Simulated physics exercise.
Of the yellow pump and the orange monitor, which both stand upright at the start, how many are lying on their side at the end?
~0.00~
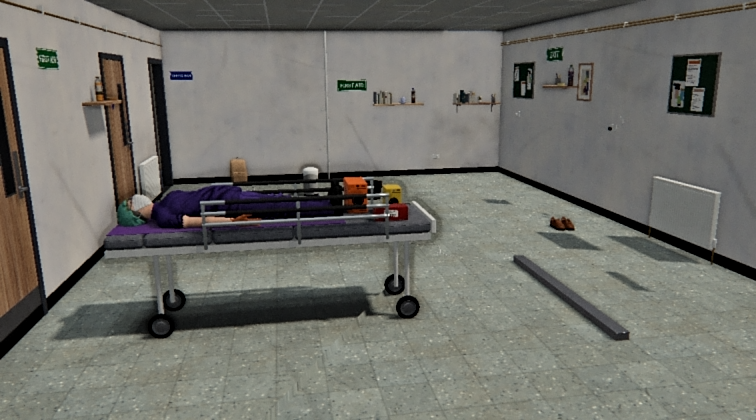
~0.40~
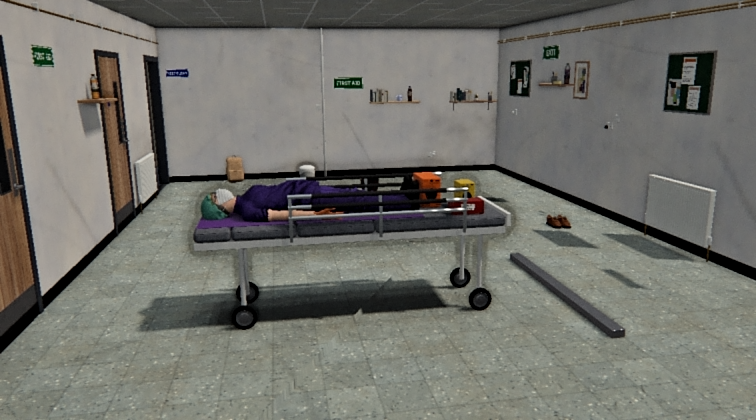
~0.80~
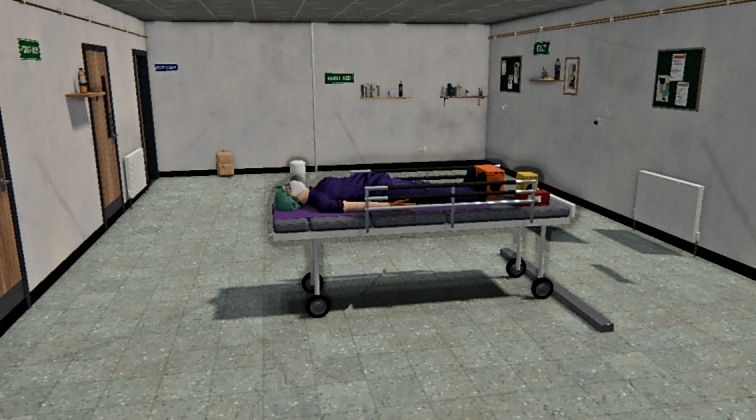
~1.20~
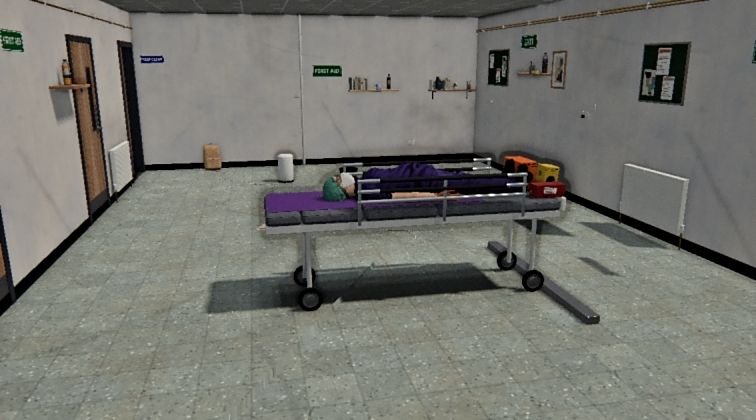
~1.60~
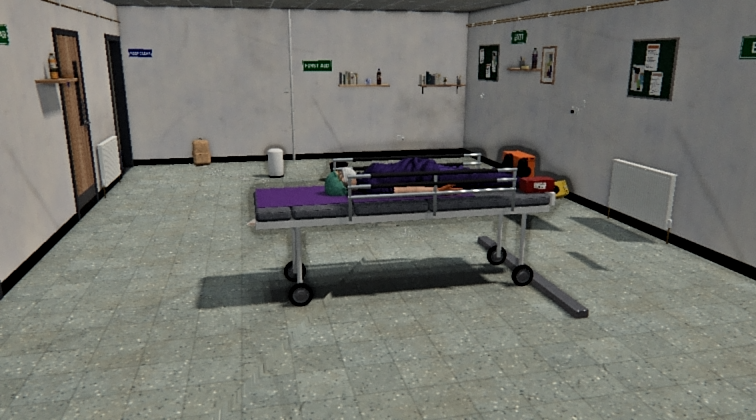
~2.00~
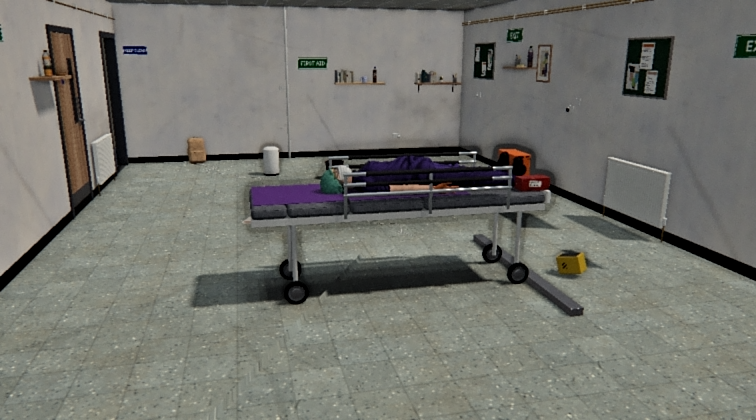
One of them is lying on its side at the end, the yellow pump. The orange monitor is still upright.
